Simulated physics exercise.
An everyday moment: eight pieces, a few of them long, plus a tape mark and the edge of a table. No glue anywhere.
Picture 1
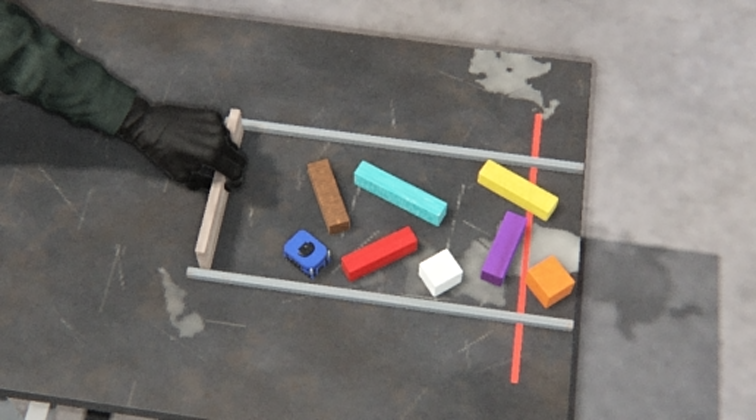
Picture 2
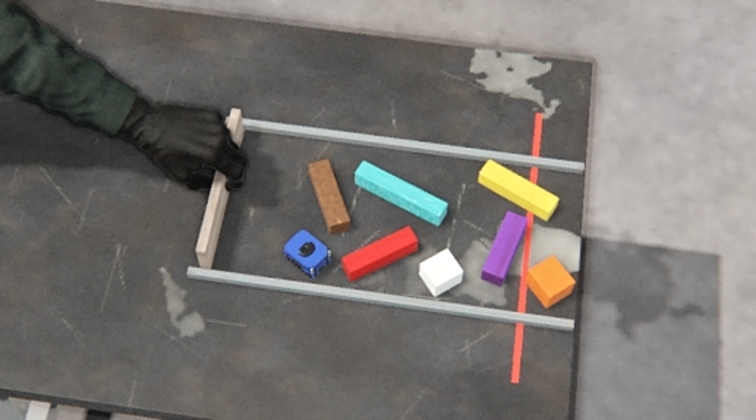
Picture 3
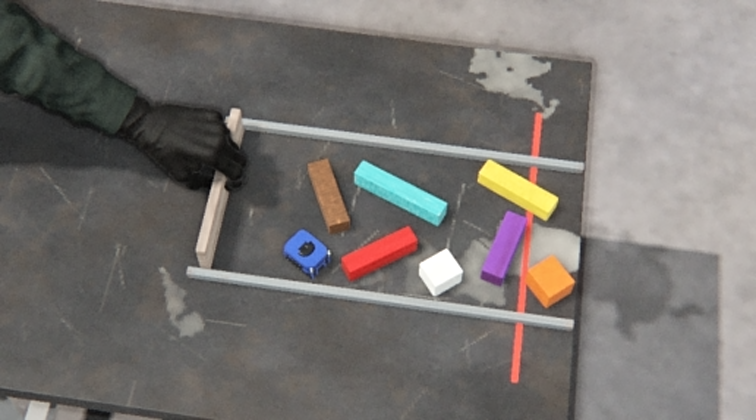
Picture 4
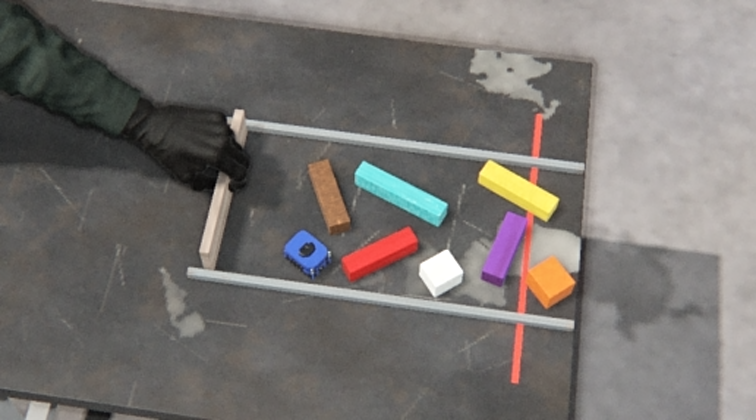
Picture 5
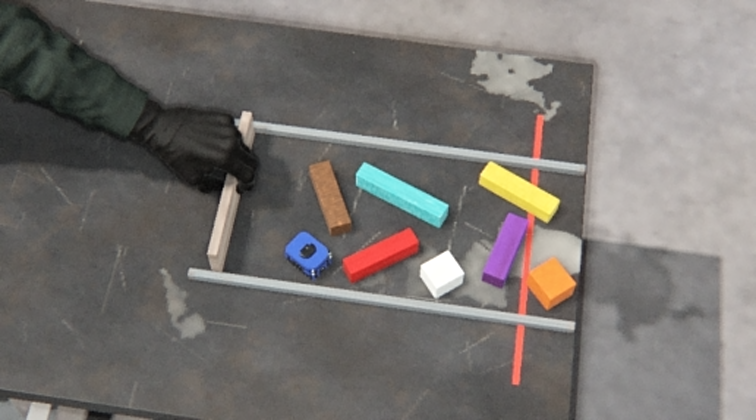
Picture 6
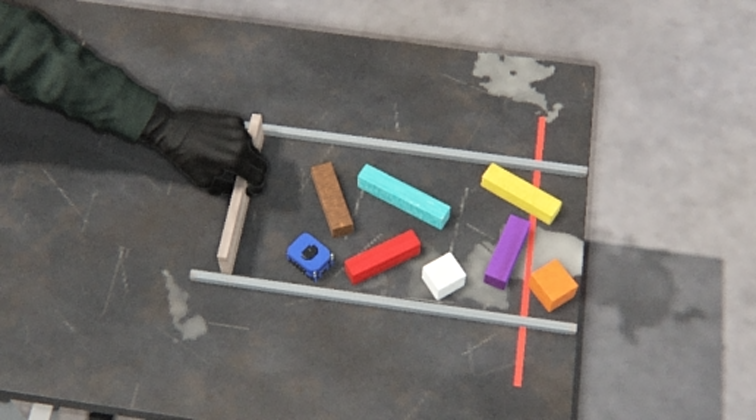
A black-gloved hand sliding a pale wooden board slightly right between two metal rails, the colourful blocks ahead lying still.
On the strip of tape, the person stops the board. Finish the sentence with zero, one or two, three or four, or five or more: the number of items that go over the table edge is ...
The number of items that go over the table edge is three or four.
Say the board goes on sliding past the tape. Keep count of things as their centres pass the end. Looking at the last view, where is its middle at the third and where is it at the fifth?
At (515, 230) for the third, at (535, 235) for the fifth.
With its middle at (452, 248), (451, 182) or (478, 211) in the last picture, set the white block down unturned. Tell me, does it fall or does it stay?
The white block is lost; remains up; comes down.
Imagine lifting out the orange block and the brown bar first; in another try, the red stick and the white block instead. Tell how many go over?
The count is 2 in the first case and 2 in the second.
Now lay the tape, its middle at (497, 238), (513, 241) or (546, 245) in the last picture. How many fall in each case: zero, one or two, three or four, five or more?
Trial 1 - one or two; trial 2 - just one or two; trial 3 - more than four.
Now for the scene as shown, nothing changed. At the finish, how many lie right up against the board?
2 touch it.
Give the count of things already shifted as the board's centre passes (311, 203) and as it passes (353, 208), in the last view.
2, then 4.
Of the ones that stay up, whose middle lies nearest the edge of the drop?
Red stick.
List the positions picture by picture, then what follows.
Orange block (550, 282); yellow bar (517, 190); purple stick (504, 249); board (221, 188); tape (528, 240), in the first frame.
Yellow bar (518, 190); brown bar (329, 197), in the second frame.
Purple stick (504, 248); red stick (380, 254), in the third frame.
Orange block (550, 282); white block (441, 273), in the fourth frame.
Yellow bar (519, 192); board (232, 191), in the fifth frame.
Orange block (553, 285); yellow bar (521, 194); purple stick (507, 252); board (242, 193); tape (531, 243), in the sixth frame.
Soon after, none off yet; orange block at rest near (553, 285); yellow bar at rest near (521, 194); purple stick at rest near (507, 252).
Then, none off yet; orange block at rest near (557, 286); yellow bar at rest near (521, 194); purple stick moved a little near (534, 251).
By the end, the number that fall off is three or four; fallen, white block, purple stick, yellow bar and orange block.
